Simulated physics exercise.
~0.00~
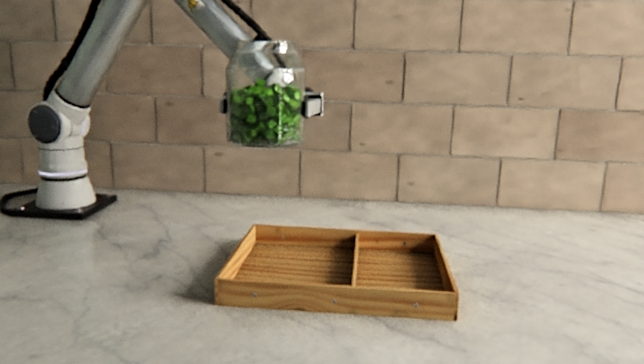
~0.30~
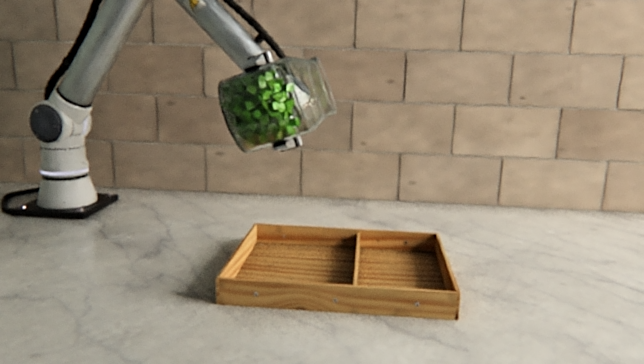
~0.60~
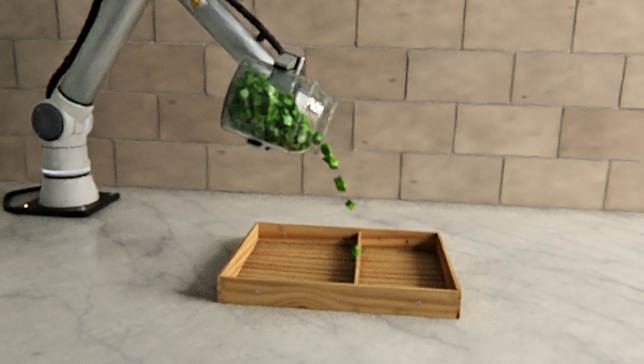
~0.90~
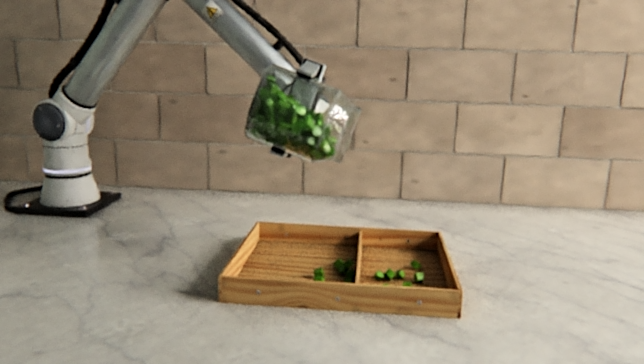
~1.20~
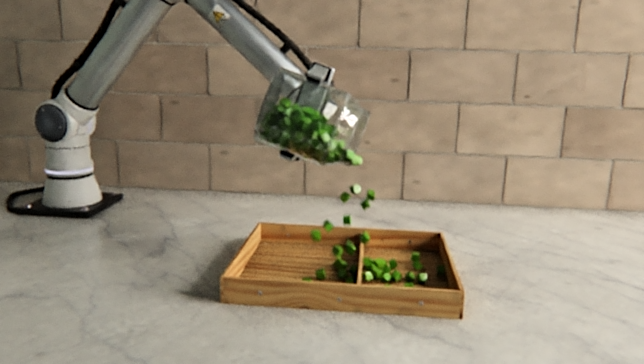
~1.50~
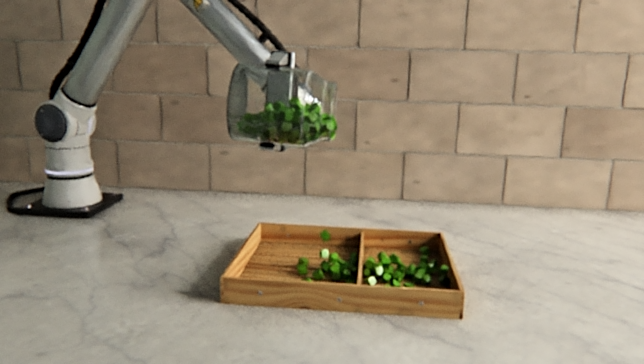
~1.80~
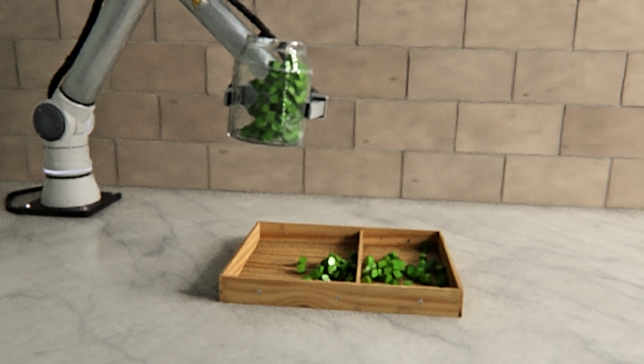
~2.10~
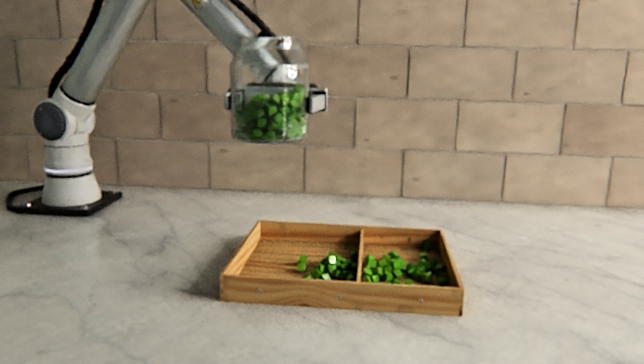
A robot arm tips a jar, spills some green pieces into a divided tray, and rights it.
